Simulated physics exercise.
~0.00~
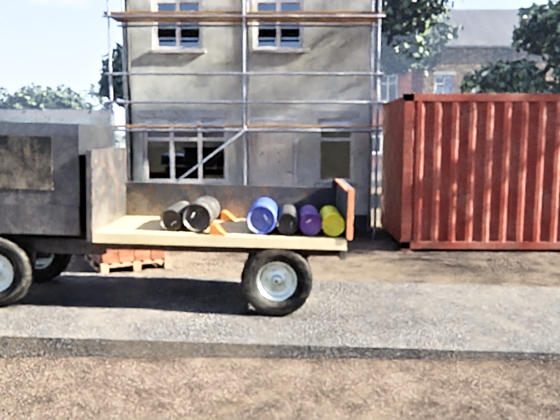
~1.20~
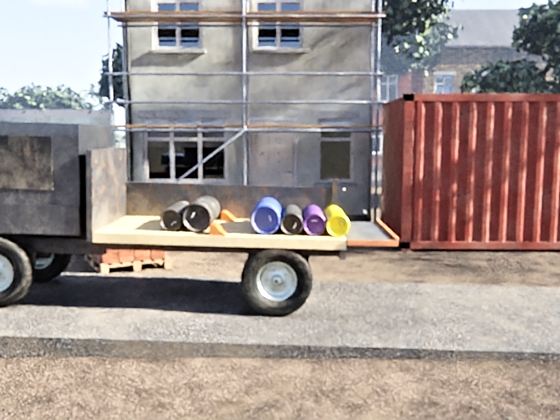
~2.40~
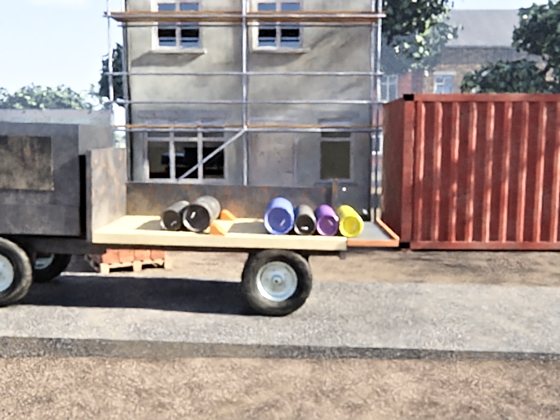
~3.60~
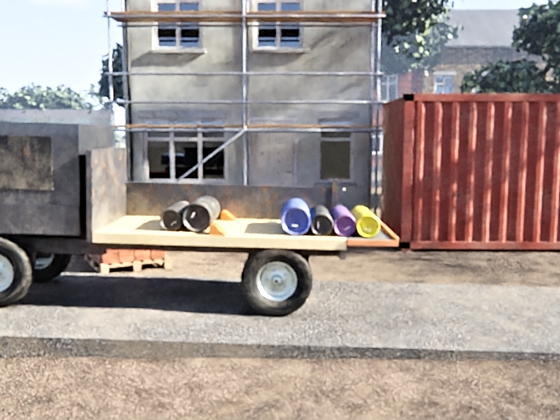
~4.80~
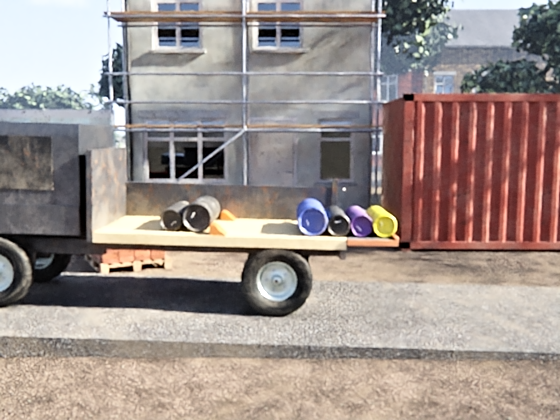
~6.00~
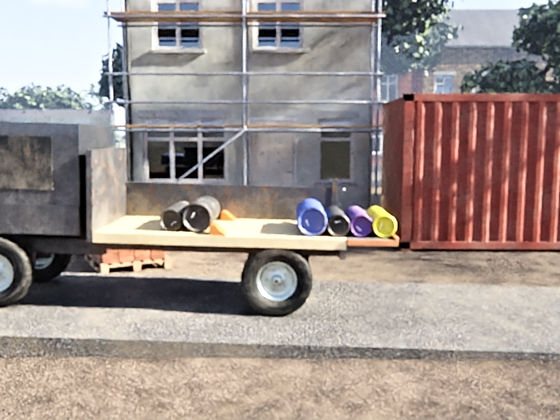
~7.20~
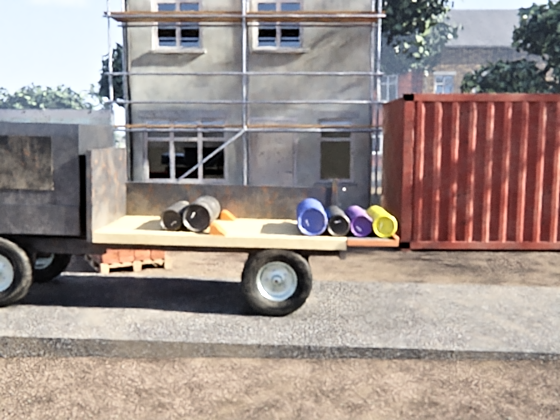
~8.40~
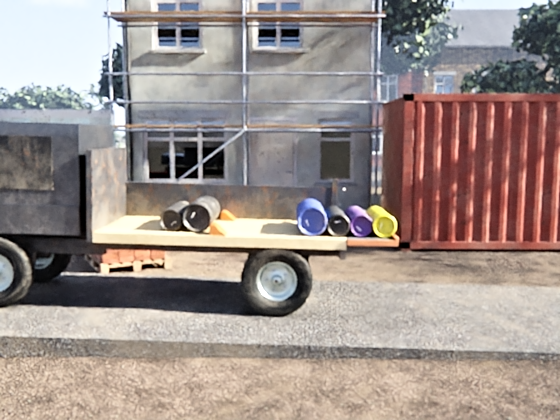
We see six cylinders lying on a flatbed parked before a scaffolded building as its tailgate drops open at the right. Four of them, including blue, purple and yellow ones, roll a short way right and stop at the gate's lipped edge, while two dark ones stay behind an orange chock.
